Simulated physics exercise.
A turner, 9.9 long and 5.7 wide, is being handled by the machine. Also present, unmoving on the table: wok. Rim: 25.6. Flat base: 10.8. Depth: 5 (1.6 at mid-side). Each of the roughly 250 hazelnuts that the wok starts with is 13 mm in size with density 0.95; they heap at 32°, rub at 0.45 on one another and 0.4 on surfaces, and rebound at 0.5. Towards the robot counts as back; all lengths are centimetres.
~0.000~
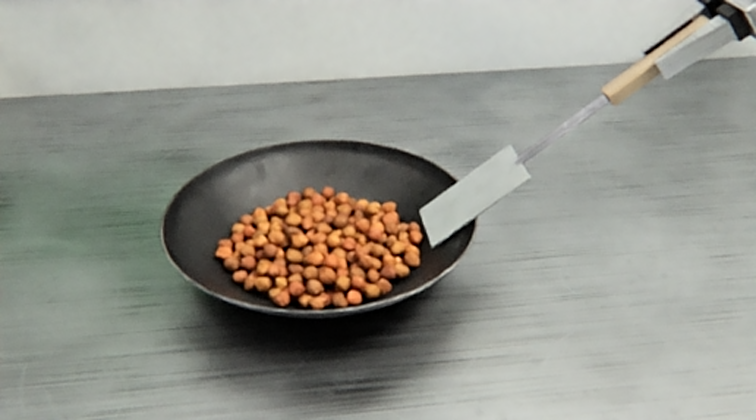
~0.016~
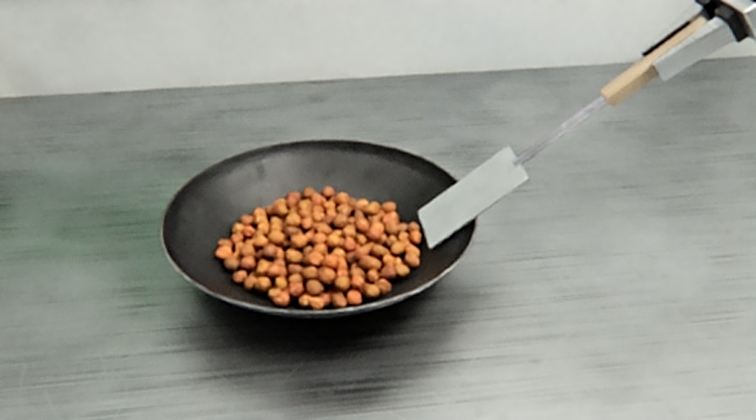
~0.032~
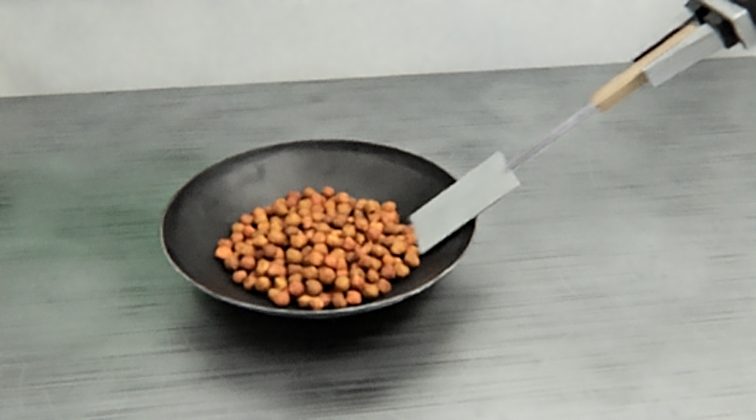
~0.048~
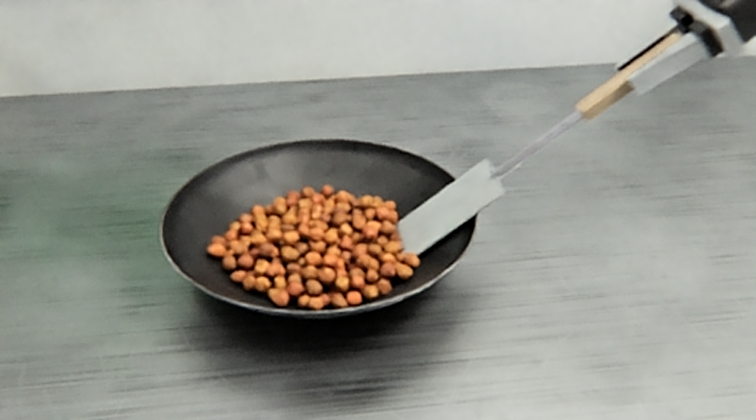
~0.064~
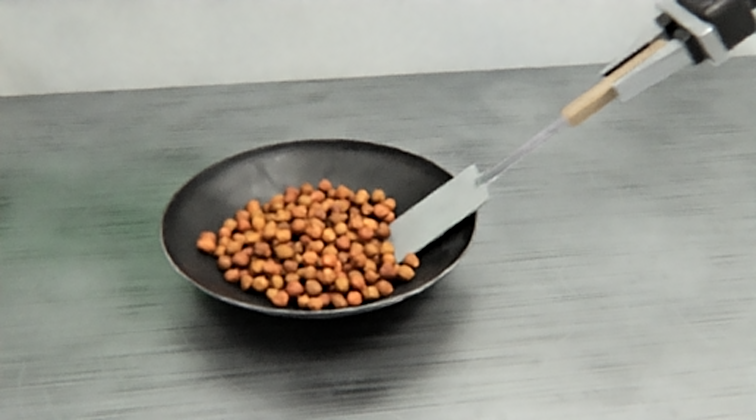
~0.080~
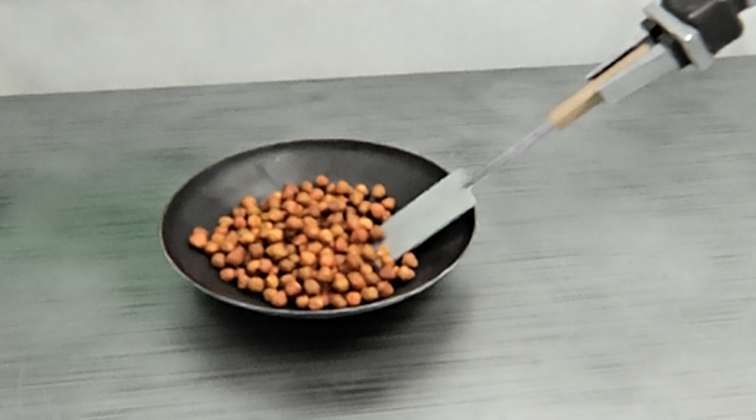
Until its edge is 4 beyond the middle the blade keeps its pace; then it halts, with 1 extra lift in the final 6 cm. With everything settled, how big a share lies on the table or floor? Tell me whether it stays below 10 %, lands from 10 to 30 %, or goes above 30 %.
It stays below 10 %.
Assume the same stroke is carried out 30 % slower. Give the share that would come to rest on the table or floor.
0 per cent, roughly.
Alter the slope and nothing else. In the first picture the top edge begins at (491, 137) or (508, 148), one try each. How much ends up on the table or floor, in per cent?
Roughly 0% and 0%.
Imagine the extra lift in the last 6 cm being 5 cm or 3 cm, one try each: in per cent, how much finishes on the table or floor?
Roughly 0 % and then 0 %.
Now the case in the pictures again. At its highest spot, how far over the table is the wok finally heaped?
Roughly 5.5 centimetres.
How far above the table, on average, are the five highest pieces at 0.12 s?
I'd put them at about 4 centimetres above the table.
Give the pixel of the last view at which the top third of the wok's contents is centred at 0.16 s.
Around (267, 234).
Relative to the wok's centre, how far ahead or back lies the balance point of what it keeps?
Roughly 3.5 cm ahead of the centre.
After 0.12 s, sloping 38°, highest piece 4 above the table; 249 in the wok.
After 0.16 s, sloping 38°, highest piece 5 above the table; 249 in the wok.
After 0.38 s, sloping 38°, highest piece 5 above the table; 248 in the wok, 1 on the table or floor.
After 1.43 s, sloping 38°, highest piece 5 above the table; 248 in the wok, 1 on the table or floor.
At rest, 248 in the wok, 1 on the table or floor. That is 0 % on the table or floor.
